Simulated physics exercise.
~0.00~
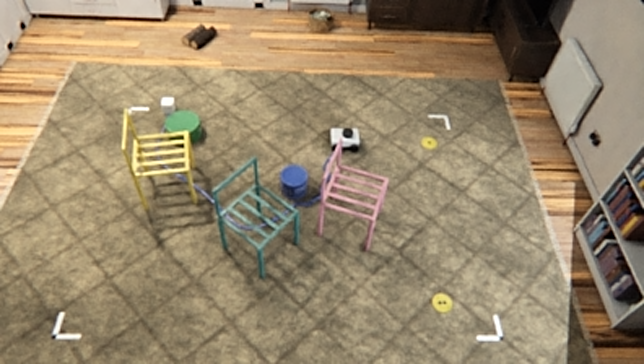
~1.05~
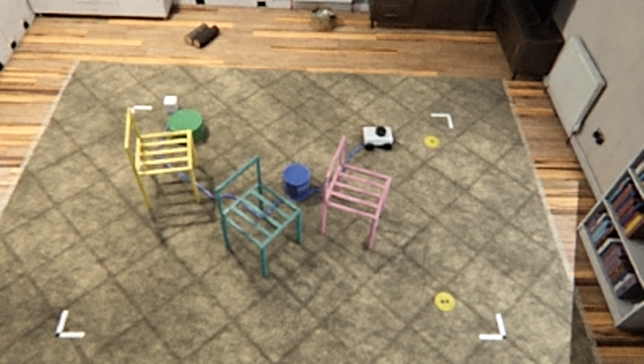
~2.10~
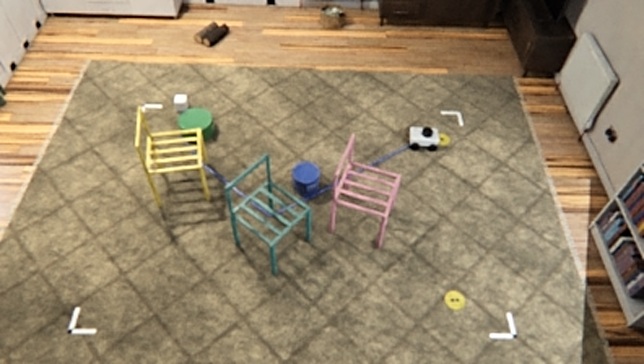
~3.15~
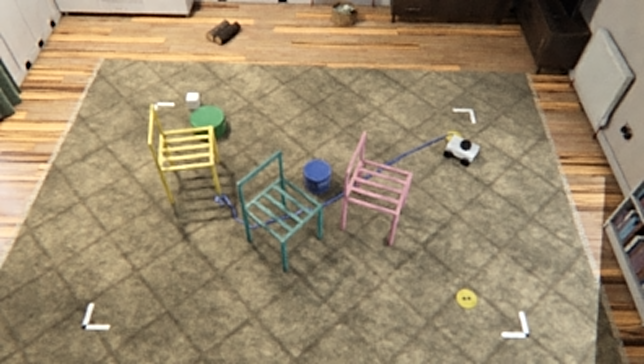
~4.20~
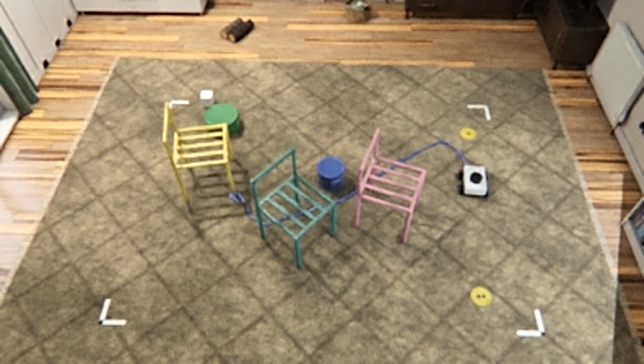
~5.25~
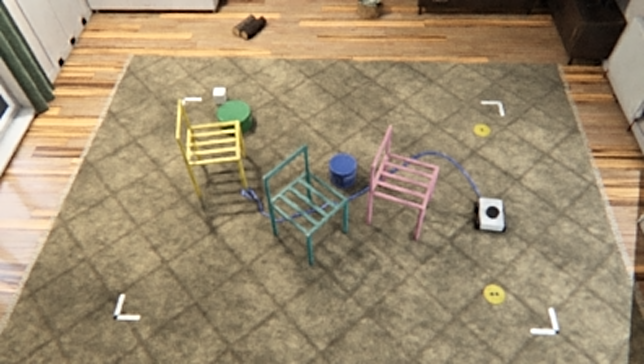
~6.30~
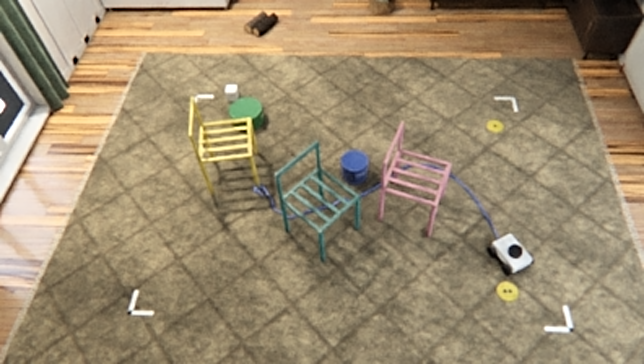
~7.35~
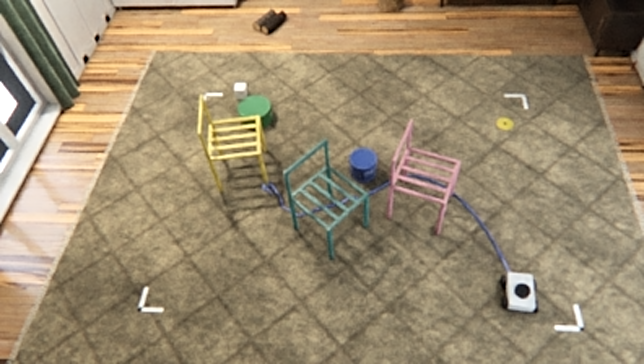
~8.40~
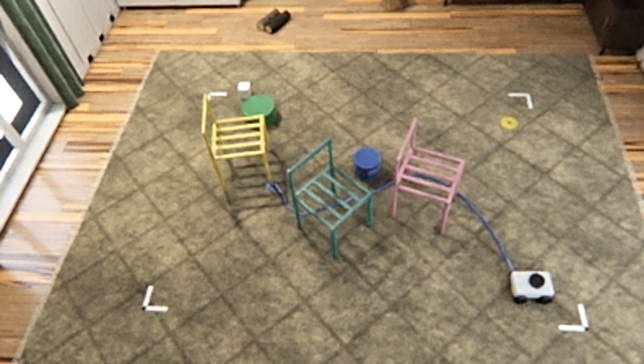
The clip shows a small white cart towing a blue lead among three chairs and two buckets on a rug, rolling right to one yellow mark, then down to another, where it turns slightly and stops, the lead's unplugged end lying near the yellow chair and everything else unmoved.
